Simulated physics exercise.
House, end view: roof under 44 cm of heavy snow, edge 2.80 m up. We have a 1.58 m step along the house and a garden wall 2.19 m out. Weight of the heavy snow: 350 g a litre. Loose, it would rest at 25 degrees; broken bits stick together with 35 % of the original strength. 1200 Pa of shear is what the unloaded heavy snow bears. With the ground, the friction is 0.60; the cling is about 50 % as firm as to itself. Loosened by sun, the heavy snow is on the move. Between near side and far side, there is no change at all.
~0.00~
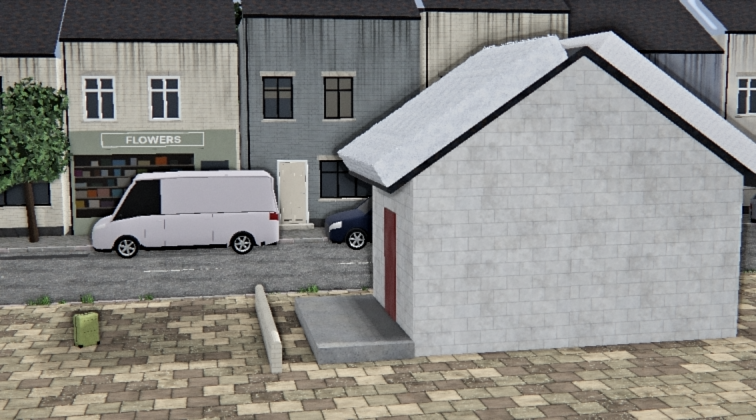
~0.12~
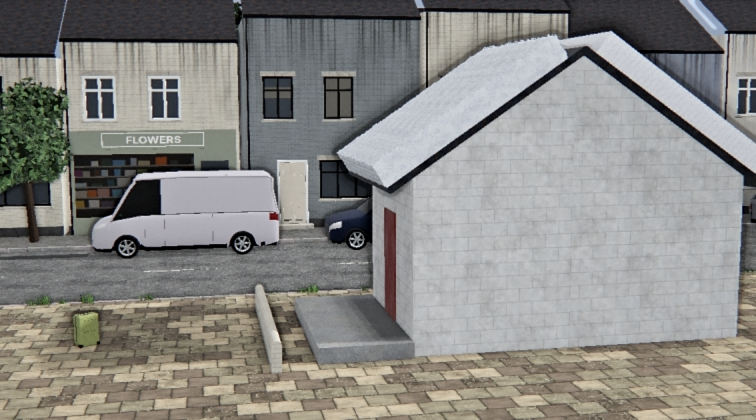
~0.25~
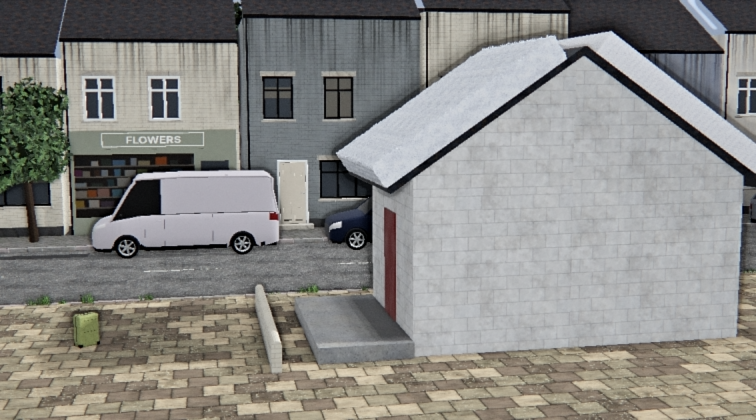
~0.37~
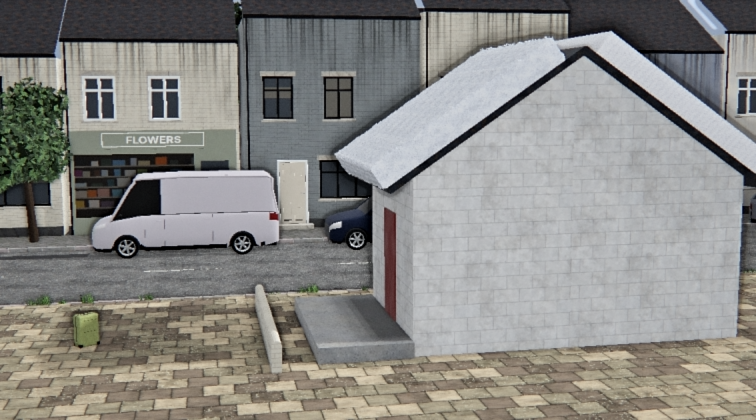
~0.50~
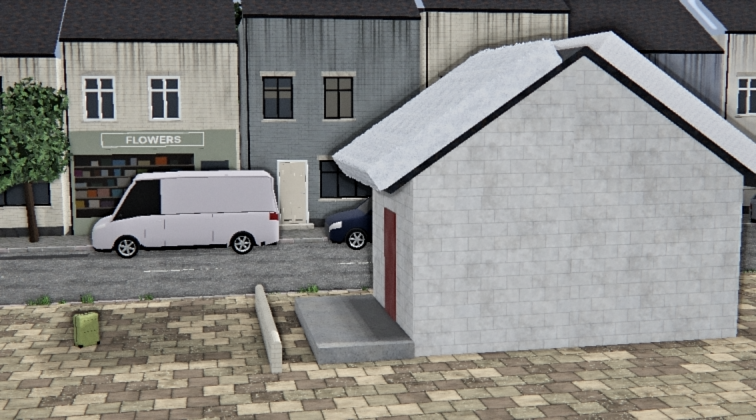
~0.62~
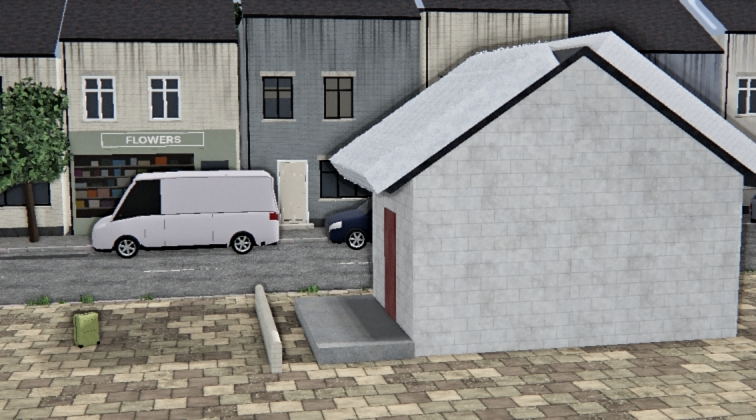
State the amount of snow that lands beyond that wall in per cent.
The amount of snow that lands beyond that wall is near 39 per cent.
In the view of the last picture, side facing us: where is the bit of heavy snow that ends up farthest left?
Pixel: Approx. (161, 369).
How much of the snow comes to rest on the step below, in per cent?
30 %, approx.
By 1.06 s, 90 % is still on the roof and 0 % is past the low wall.
By 1.57 s, 75 % is still on the roof and 0 % is past the low wall.
By 2.09 s, 47 % is still on the roof and 0 % is past the low wall.
By 2.60 s, 10 % is still on the roof and 4 % is past the low wall.
By 4.10 s, at the end, none is still on the roof and 39 % is past the low wall.
